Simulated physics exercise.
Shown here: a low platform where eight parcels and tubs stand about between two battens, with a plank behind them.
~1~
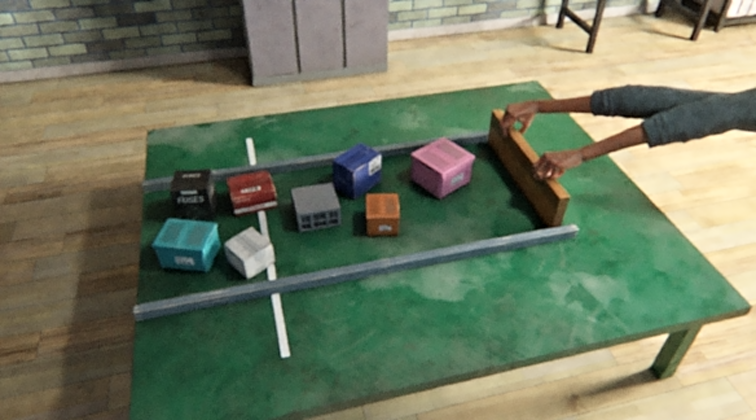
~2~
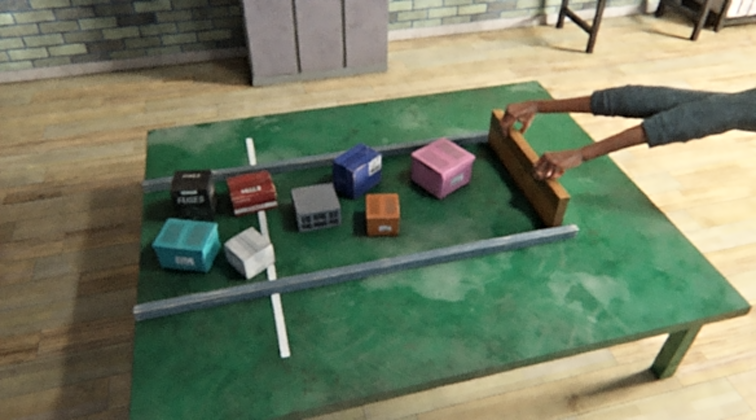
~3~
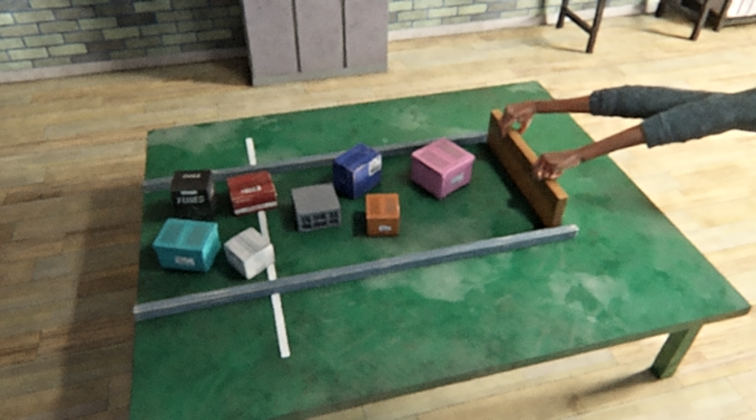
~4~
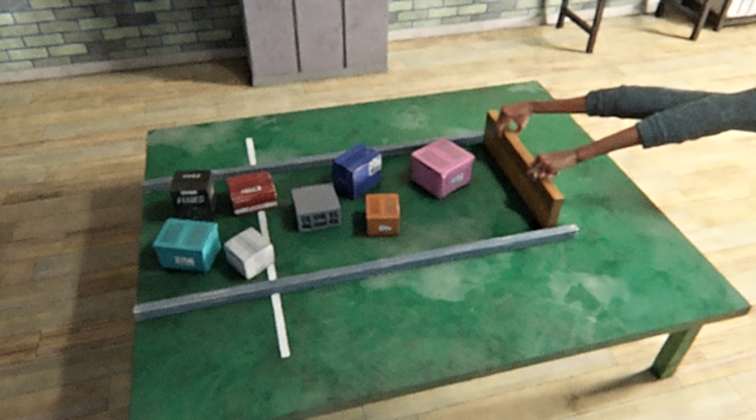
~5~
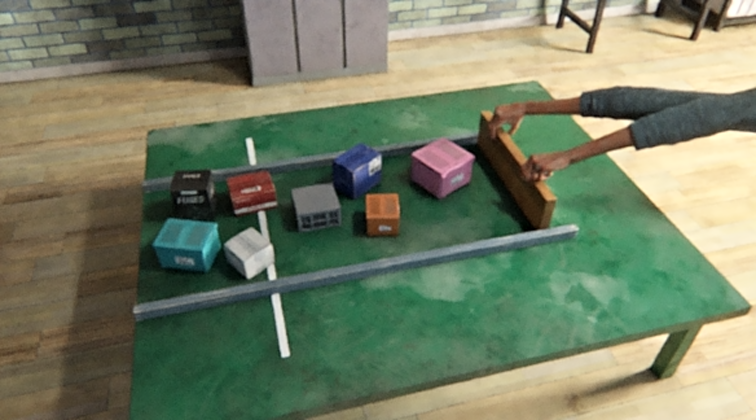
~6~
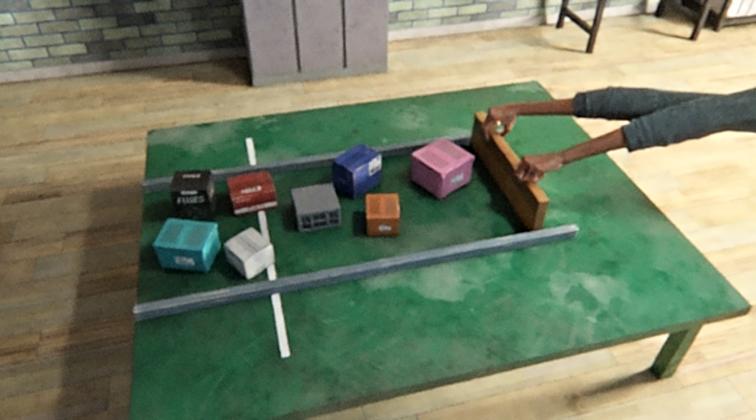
Two hands slide a wooden plank slightly left across a green table toward eight still boxes.
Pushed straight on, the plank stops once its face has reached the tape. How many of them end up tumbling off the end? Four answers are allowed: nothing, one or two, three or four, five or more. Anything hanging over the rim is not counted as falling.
The count that fall off is at least one and at most two.
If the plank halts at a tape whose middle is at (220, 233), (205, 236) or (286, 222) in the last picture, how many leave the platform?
The counts would be 3, 4 and 1.
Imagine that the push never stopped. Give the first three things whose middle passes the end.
First comes the black box, next the red parcel, and after that the turquoise tote.
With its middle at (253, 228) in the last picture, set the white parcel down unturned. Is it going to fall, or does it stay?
It is safe.
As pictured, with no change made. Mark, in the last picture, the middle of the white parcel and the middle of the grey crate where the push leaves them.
About (223, 268), and the other about (199, 234).
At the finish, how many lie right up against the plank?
Tally at the end: 2.
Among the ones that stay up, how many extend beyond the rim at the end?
Looks like 2 of them.
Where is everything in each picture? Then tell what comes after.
In the first picture, turquoise tote (189, 246); black box (195, 196); white parcel (250, 253); plank (524, 167); tape (264, 226).
In the second picture, black box (195, 196); red parcel (252, 193).
In the third picture, white parcel (250, 253); plank (522, 167).
In the fourth picture, turquoise tote (189, 246); orange tote (382, 215).
In the fifth picture, black box (195, 196); blue parcel (357, 171).
In the sixth picture, turquoise tote (189, 246); black box (195, 196); white parcel (250, 253); plank (505, 169); tape (264, 226).
Early on, none off yet; turquoise tote at rest near (189, 246); black box at rest near (195, 196); white parcel at rest near (250, 253).
Finally, the number that fall off is one or two; lost, black box.
